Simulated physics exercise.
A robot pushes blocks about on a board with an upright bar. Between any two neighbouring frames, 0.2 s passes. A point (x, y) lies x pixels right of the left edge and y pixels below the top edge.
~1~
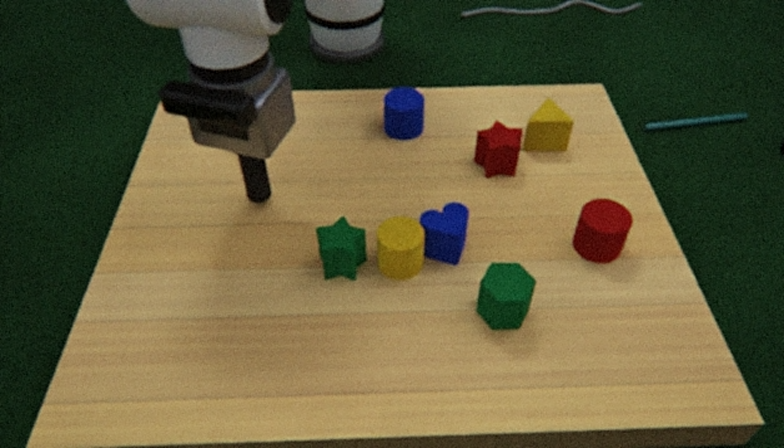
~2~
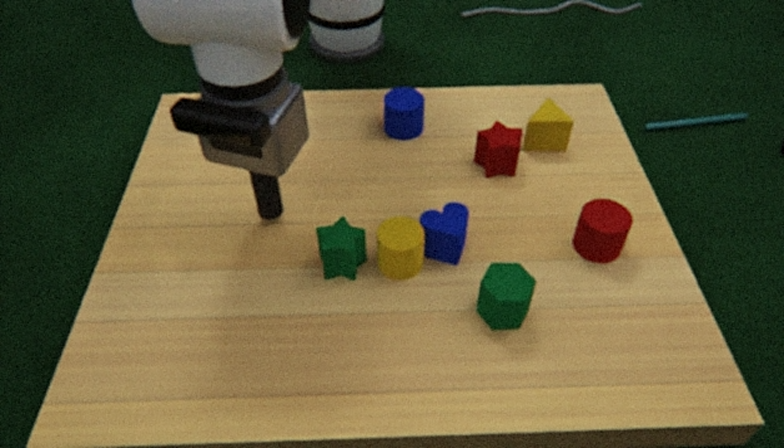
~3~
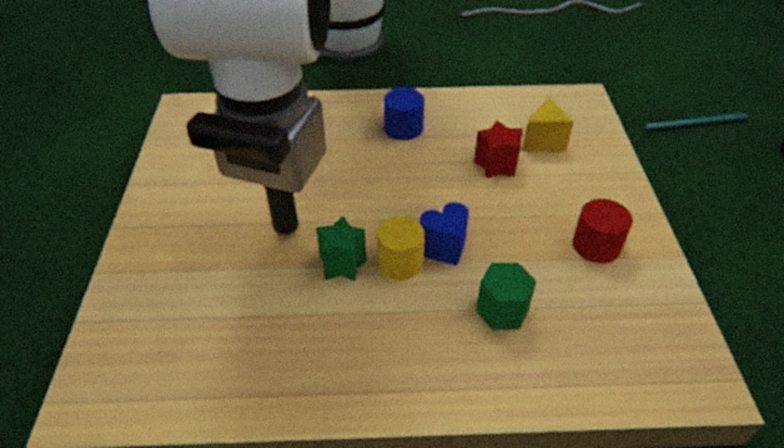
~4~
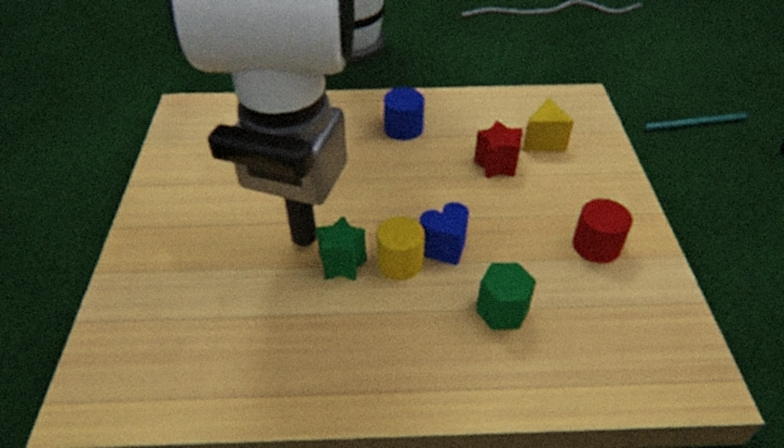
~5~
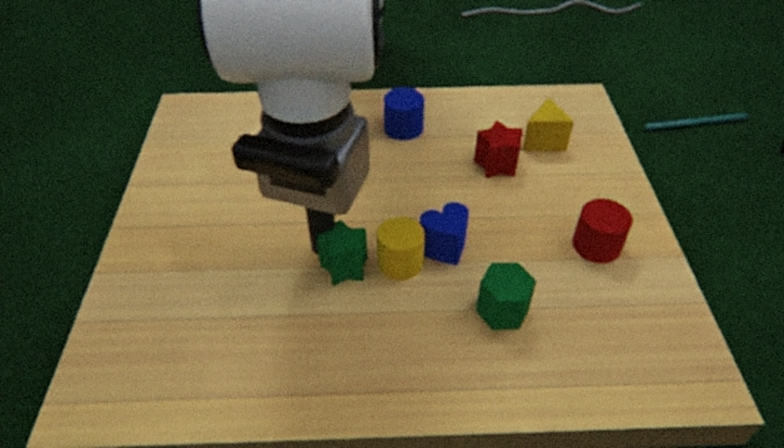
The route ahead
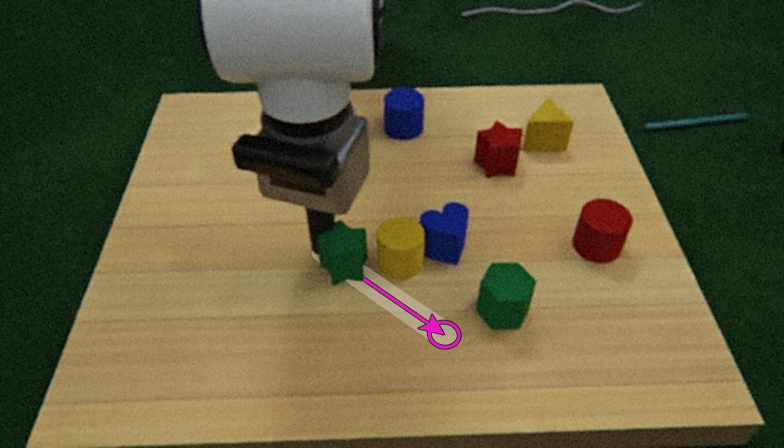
Robot arm moving its dark upright bar toward the viewer and right across a wooden board, slightly nudging a green star block.
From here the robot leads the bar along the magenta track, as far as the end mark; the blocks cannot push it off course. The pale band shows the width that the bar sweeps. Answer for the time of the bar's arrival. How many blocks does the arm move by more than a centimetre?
Expect one.
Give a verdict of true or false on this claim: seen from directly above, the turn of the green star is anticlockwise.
Answer: False.
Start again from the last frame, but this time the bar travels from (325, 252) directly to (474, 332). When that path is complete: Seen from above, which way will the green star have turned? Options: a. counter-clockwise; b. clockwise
Letter b.
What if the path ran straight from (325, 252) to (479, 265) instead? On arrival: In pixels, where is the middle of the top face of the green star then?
Top centre: (363, 252).
Path on the board, from (325, 252) directly to (444, 334).
The first path, step by step. One third of the way, bar (362, 272); green star (379, 268); yellow cylinder (406, 235).
Two thirds of the way, bar (402, 299); green star (414, 301), turned 25° clockwise; yellow cylinder (406, 235).
At the end, bar (445, 329); green star (433, 332), turned 75° clockwise; yellow cylinder (406, 235); green hexagon in place.
